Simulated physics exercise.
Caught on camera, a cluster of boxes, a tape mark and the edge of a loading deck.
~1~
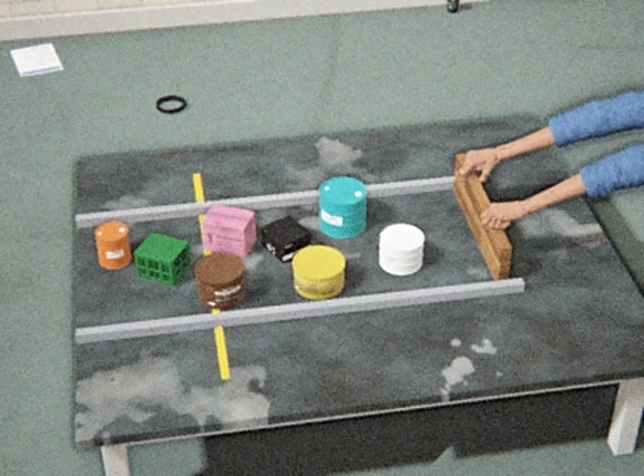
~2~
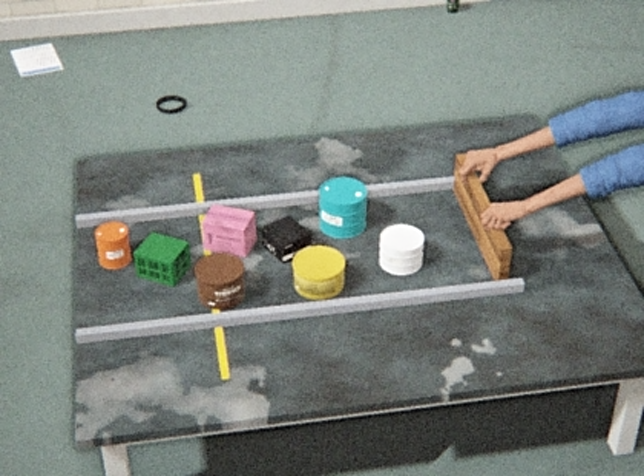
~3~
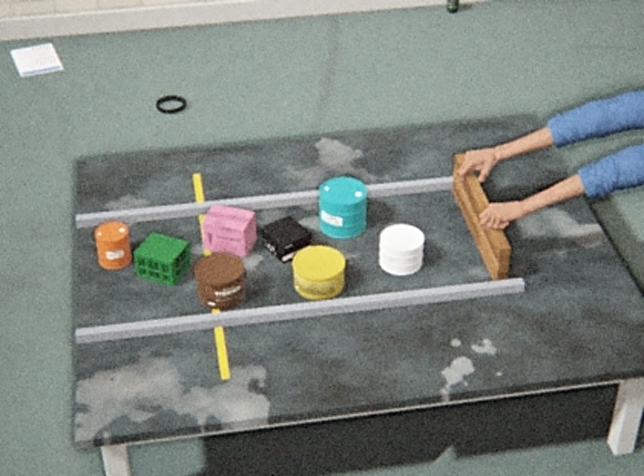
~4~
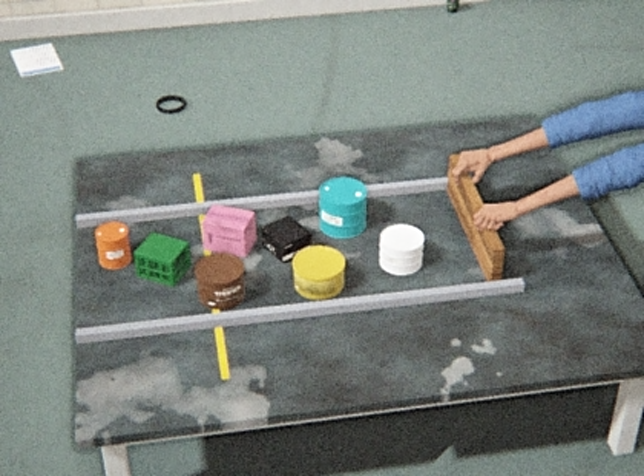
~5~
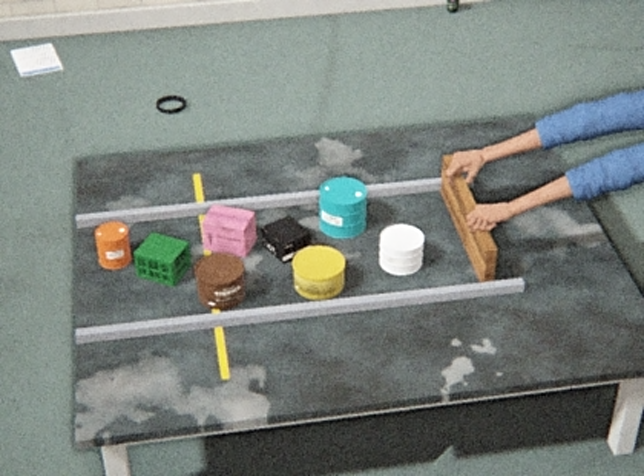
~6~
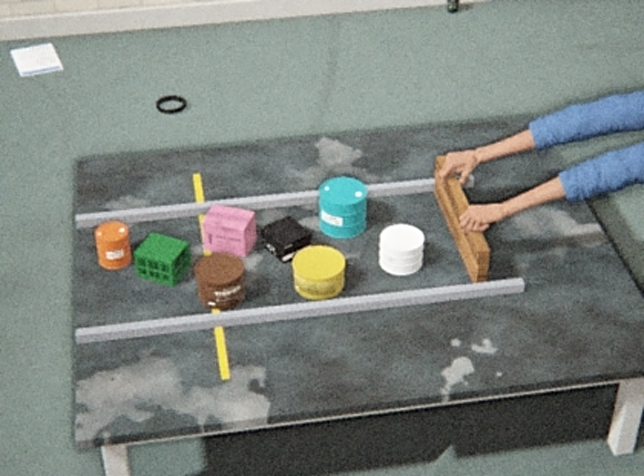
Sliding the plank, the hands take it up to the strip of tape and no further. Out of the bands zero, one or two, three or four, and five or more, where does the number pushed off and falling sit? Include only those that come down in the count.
The drop count fails to reach one.
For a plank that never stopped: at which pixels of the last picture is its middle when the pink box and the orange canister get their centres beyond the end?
Its middle is about (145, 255) and about (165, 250).
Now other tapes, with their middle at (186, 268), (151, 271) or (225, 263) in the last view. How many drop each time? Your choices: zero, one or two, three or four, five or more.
Well, in the order given, it's not one, one or two and none at all.
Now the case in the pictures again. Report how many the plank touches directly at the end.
The answer is 2.
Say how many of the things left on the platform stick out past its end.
I count 0 overhanging.
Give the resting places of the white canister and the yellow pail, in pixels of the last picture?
About (189, 269), and the other about (167, 299).
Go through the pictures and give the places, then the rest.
Orange canister (113, 245); green crate (163, 259); brown pail (221, 282); plank (481, 217); tape (209, 265), in the first picture.
Green crate (163, 259); yellow pail (319, 273), in the second picture.
Brown pail (221, 282); white canister (401, 250), in the third picture.
Orange canister (113, 246); plank (474, 218), in the fourth picture.
Green crate (163, 259); turquoise canister (343, 208), in the fifth picture.
Orange canister (113, 246); green crate (163, 259); brown pail (221, 282); plank (460, 219); tape (209, 265), in the sixth picture.
Soon after, none off yet; orange canister at rest near (113, 246); green crate at rest near (163, 259); brown pail at rest near (221, 282).
At rest, the number that fall off is zero.
